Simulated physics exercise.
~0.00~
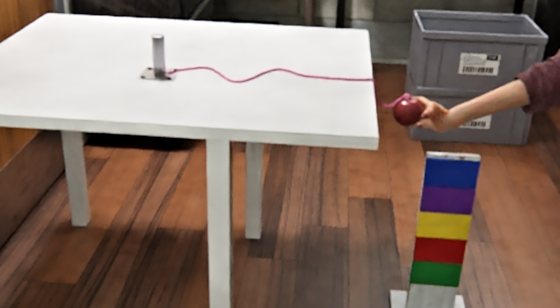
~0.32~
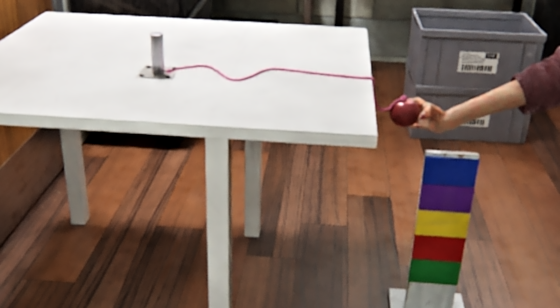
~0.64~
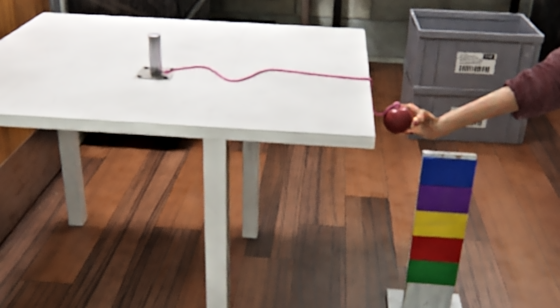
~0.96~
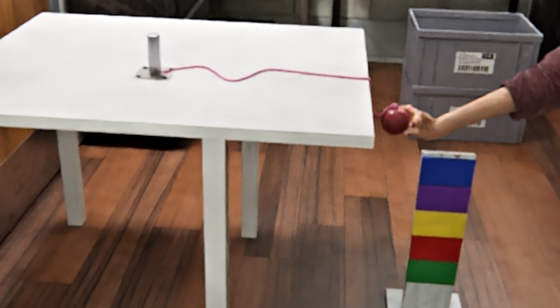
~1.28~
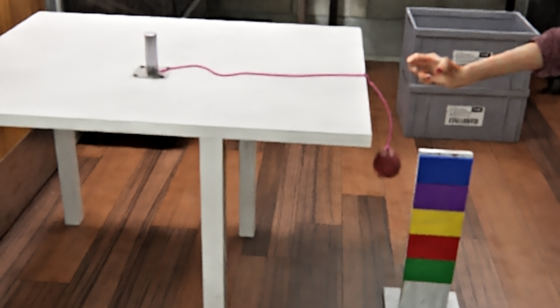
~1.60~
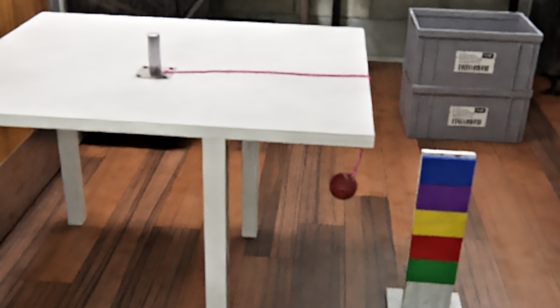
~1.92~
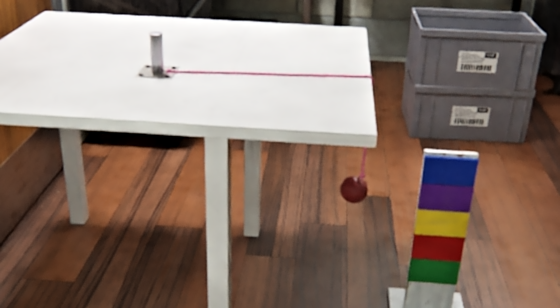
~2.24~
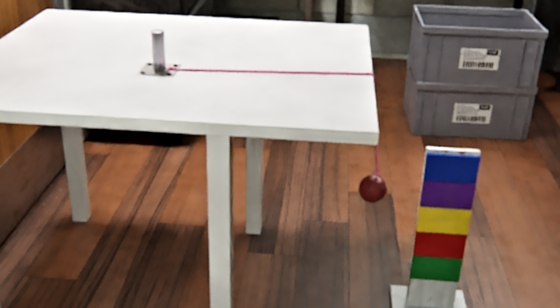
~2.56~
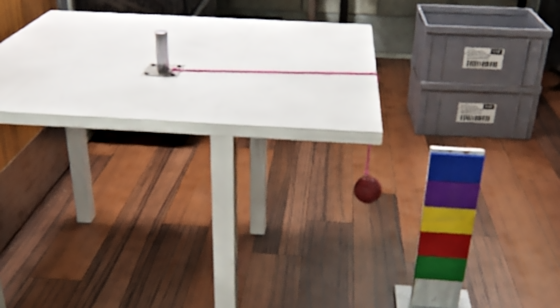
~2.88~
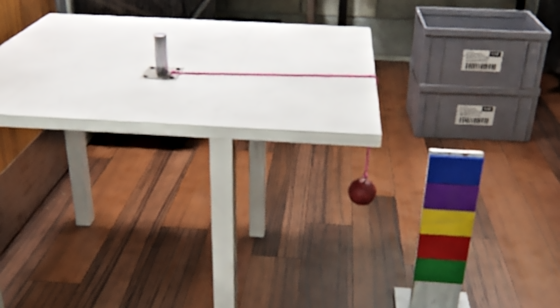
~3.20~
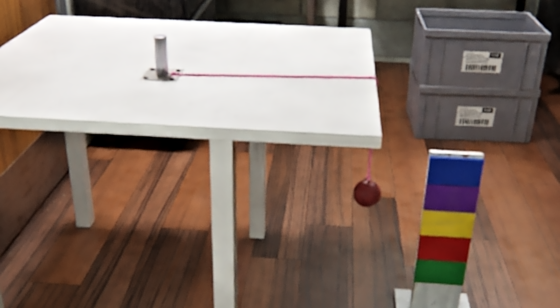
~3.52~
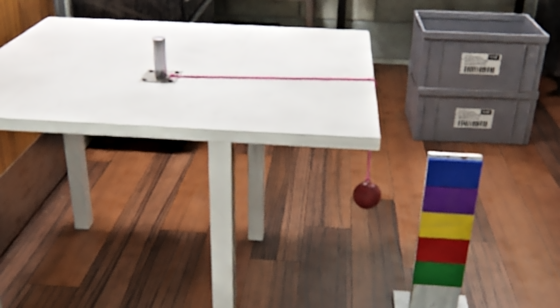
A red apple tied to a shoelace from a post is held off the end of a workbench, then the hand lets go and draws back; the apple drops, swings left beneath the edge, sways slightly and hangs level with the purple band.
